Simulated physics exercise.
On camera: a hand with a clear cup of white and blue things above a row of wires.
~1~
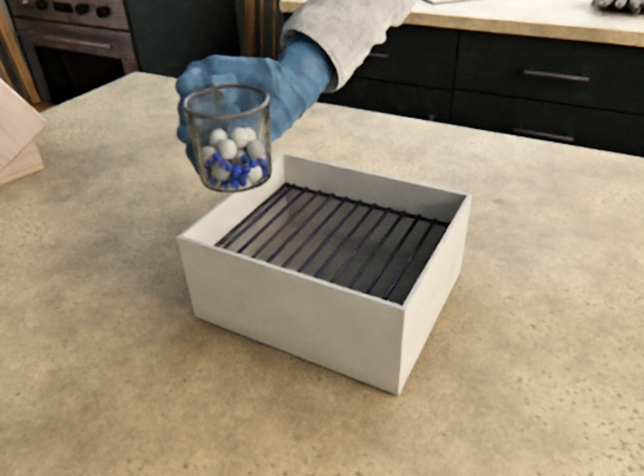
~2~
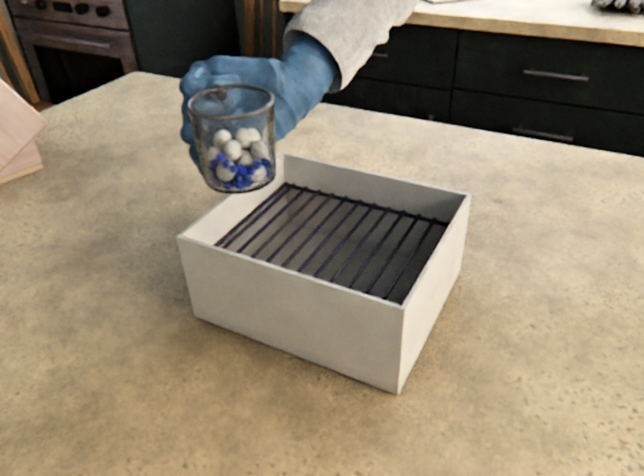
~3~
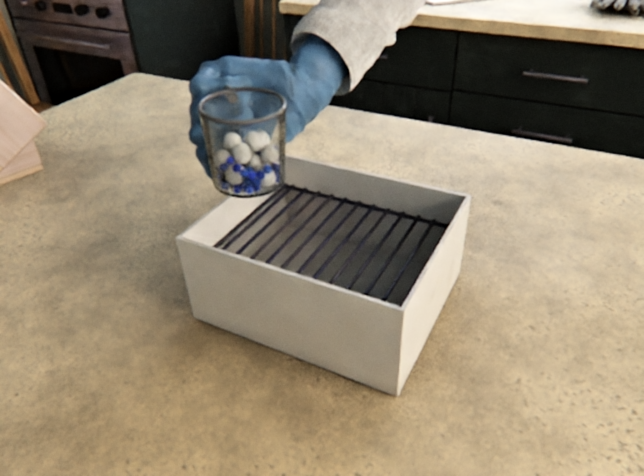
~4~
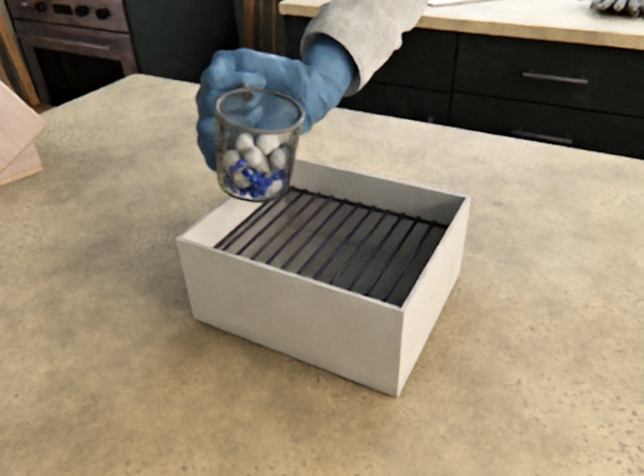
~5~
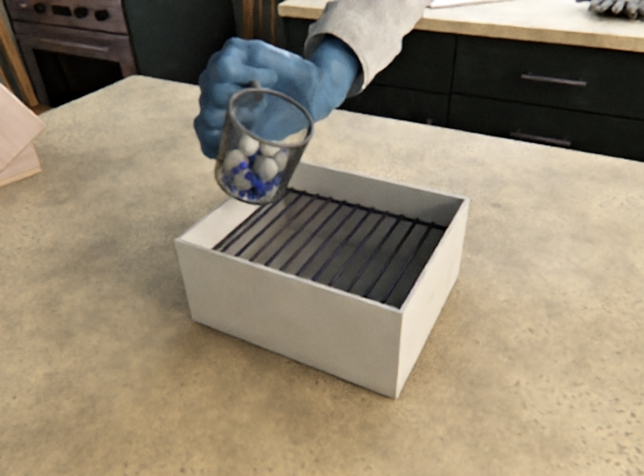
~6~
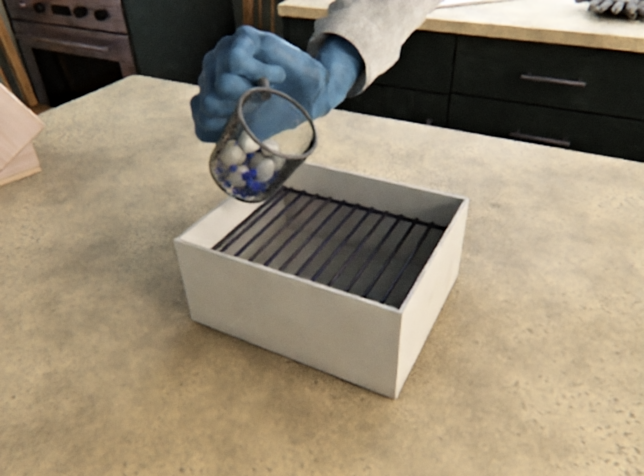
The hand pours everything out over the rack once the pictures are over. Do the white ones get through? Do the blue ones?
Once poured, the white ones are stopped by the grid and the blue ones fall out below.
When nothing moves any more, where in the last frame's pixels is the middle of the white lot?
The middle comes to rest around (334, 236).
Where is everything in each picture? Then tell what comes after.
Cup near (232, 139), upright; rack near (405, 267), 14 wires across; white gumballs near (240, 160), wider than the gaps; blue sweets near (232, 169), narrower than the gaps, in the first picture.
Cup near (236, 140), upright; blue ones near (237, 170), in the second picture.
Cup near (246, 143), upright; white ones near (254, 164), in the third picture.
Cup near (257, 147), tipped 12°; blue ones near (252, 166), in the fourth picture.
Cup near (261, 149), tipped 25°; white ones near (261, 169), in the fifth picture.
Cup near (260, 149), tipped 37°; rack near (402, 271); white ones near (257, 167); blue ones near (250, 171), in the sixth picture.
Then, 0.45 s on from there, white ones, the whole lot in the cup; blue ones, the whole lot in the cup.
Then, 0.85 s on from there, white ones, near half in the cup, near half on or over the wires; blue ones, the bulk in the cup, a little on or over the wires.
Then, 1.19 s on from there, white ones, the whole lot on or over the wires; blue ones, near a quarter on or over the wires, the bulk under the rack.
In the end, white ones, the whole lot on the wires, none at all under the rack; blue ones, the whole lot under the rack.
